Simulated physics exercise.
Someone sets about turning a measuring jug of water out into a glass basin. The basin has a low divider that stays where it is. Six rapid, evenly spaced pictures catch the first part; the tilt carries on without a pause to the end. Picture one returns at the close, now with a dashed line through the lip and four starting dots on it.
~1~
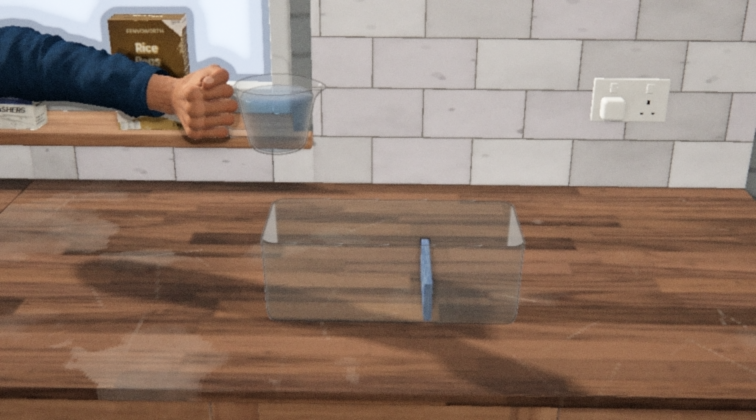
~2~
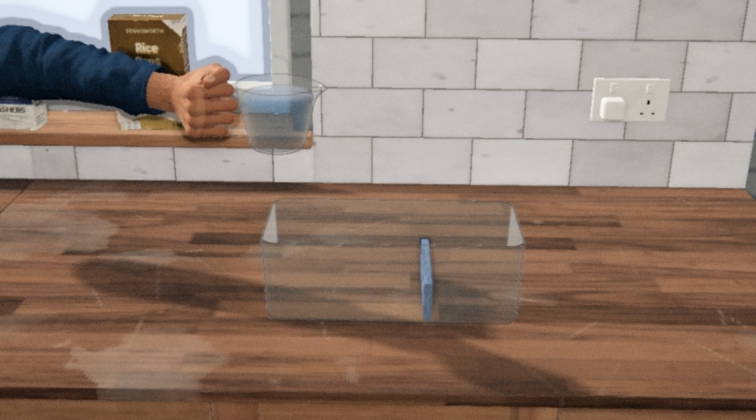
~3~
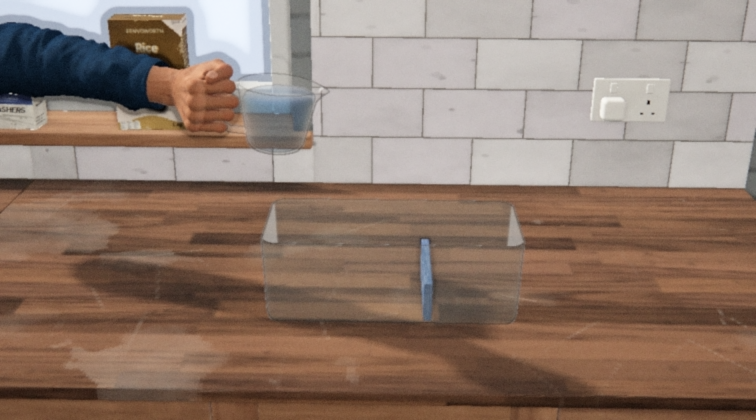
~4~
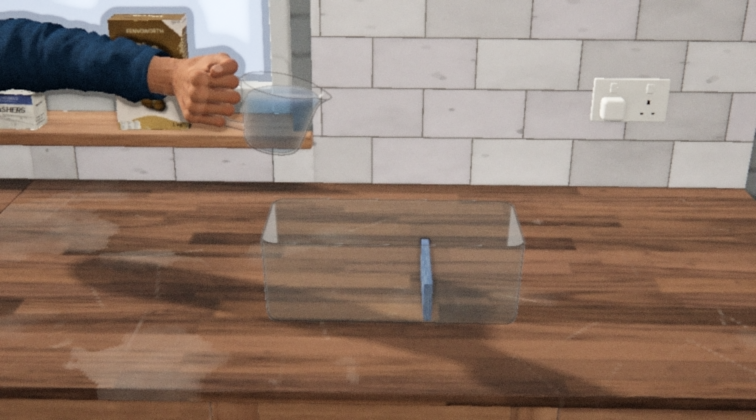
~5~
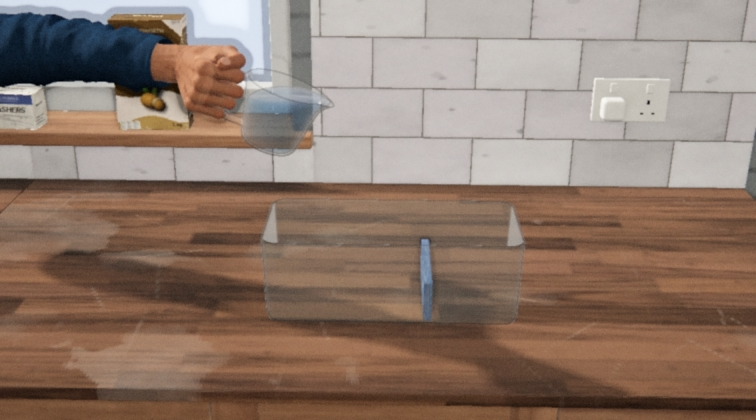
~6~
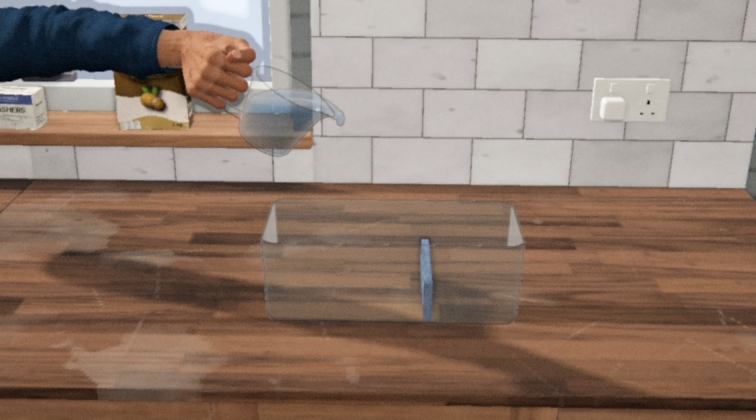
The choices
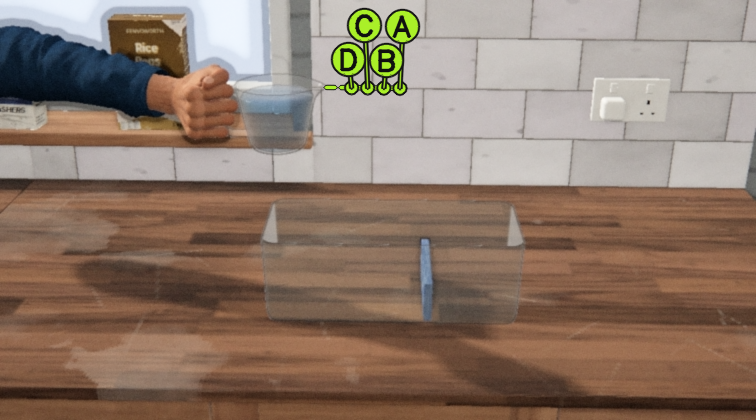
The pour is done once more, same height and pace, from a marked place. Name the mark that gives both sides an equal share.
Take B.
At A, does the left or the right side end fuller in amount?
The right one.
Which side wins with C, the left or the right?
The left side.
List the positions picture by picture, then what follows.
Upright, lip at (326, 87); basin from (267, 317) to (516, 321); top of the wall at (427, 260); nothing has left yet, in the first frame.
Upright, lip at (326, 88); nothing has left yet, in the second frame.
Tipped about 5°, lip at (328, 92); nothing has left yet, in the third frame.
Tipped about 12°, lip at (331, 97); nothing has left yet, in the fourth frame.
Tipped about 20°, lip at (333, 105); nothing has left yet, in the fifth frame.
Tipped about 30°, lip at (334, 115); water is over the lip, down to (341, 124), in the sixth frame.
In lime, A at (399, 88); B at (383, 88); C at (367, 87); D at (351, 87).
If A is chosen, about 24 % ends left of the wall and 75 % right of it.
If B is chosen, about 57 % ends left of the wall and 43 % right of it.
If C is chosen, about 89 % ends left of the wall and 8 % right of it; 3 % is lost outside.
If D is chosen, about 94 % ends left of the wall and 4 % right of it.
